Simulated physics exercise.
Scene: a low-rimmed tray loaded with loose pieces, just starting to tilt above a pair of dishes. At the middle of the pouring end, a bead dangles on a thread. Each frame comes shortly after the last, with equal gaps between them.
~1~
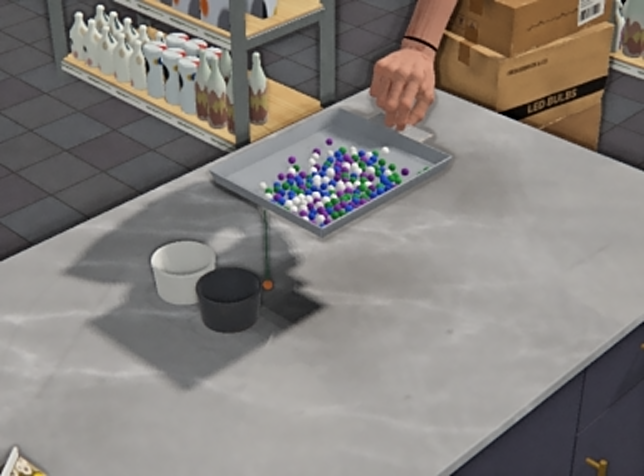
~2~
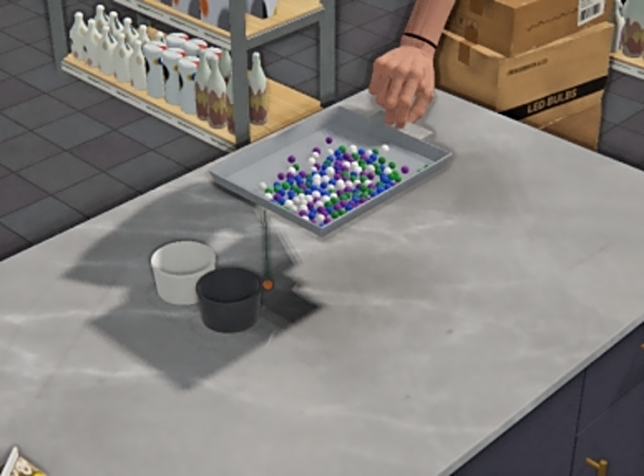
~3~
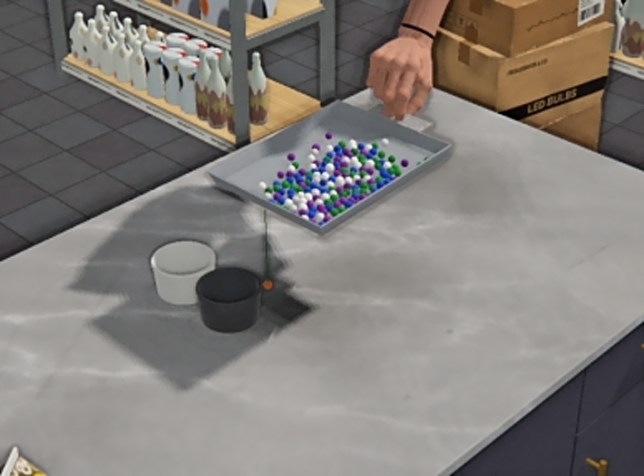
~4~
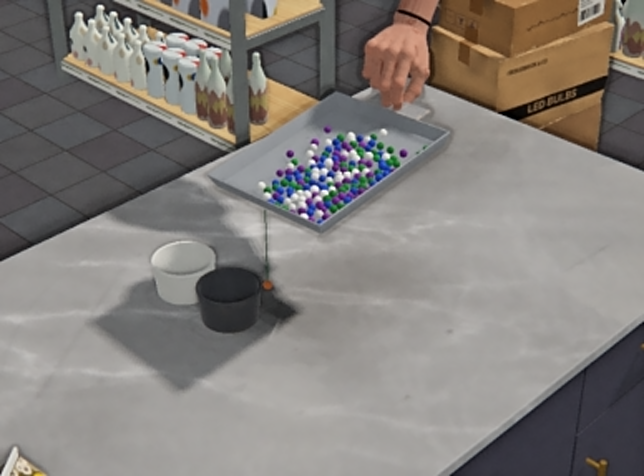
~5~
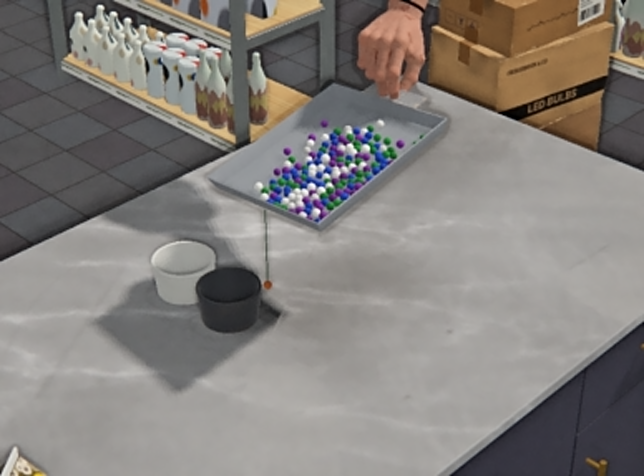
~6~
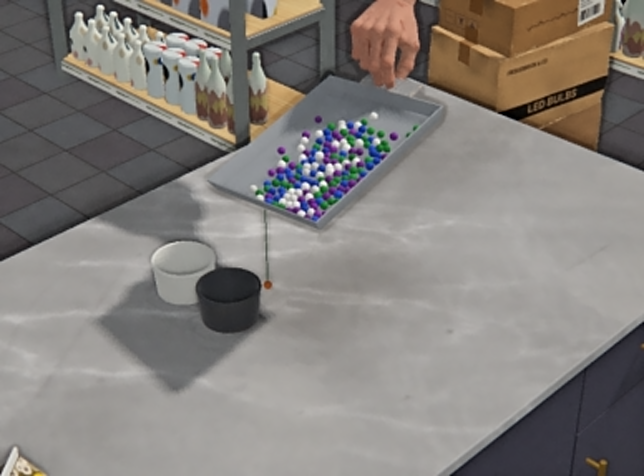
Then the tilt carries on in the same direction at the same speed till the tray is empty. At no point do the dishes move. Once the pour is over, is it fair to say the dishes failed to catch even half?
No, they caught more than half.
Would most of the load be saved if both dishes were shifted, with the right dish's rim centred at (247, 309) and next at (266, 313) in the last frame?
First shift, a majority share; second shift, a majority share.
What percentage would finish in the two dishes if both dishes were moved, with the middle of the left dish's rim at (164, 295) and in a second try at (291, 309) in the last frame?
Respectively 0 percent and 0 percent.
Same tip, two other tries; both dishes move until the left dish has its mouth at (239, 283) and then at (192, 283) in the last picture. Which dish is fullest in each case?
Result, try one: The left of the two; try two: The left of the two.
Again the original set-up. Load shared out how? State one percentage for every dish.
Per cent held at the end: Left dish 30, right dish 50.
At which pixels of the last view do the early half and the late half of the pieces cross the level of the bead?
First close to (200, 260), next close to (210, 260).
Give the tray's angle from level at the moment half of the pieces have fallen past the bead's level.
That would be about 80 degrees from level.
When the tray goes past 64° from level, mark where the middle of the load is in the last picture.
The middle of the pieces sits at roughly (229, 200).
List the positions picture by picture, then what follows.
Corners of the pouring end near (216, 169) and (322, 224), level; middle of the load near (332, 184), round plastic beads; left dish near (161, 283); right dish near (206, 311); bead on its thread near (268, 285), in the first frame.
Corners of the pouring end near (216, 170) and (322, 224), level; middle of the load near (332, 183), in the second frame.
Corners of the pouring end near (215, 171) and (321, 222), tipped barely, lowest at the left corner; middle of the load near (332, 180), in the third frame.
Corners of the pouring end near (214, 174) and (319, 221), tipped a little, lowest at the left corner; middle of the load near (331, 175), in the fourth frame.
Corners of the pouring end near (214, 176) and (318, 219), tipped a little, lowest at the left corner; middle of the load near (328, 171), in the fifth frame.
Corners of the pouring end near (214, 178) and (316, 218), tipped clearly, lowest at the left corner; middle of the load near (321, 169), all but a few on the move; left dish near (161, 283); right dish near (206, 311), in the sixth frame.
Shortly afterwards, tray tipped steeply; near two thirds on the tray; a little in the right dish; a little in the left dish; only a few outside both; near a quarter in the air.
Next, tray tipped past a quarter turn; near half in the right dish; near a quarter in the left dish; near a quarter outside both; only a few in the air.
Some moments later, tray tipped past a quarter turn; near half in the right dish; near a quarter in the left dish; near a quarter outside both.
In the end, tray tipped past a quarter turn; near half in the right dish; near a quarter in the left dish; near a quarter outside both.
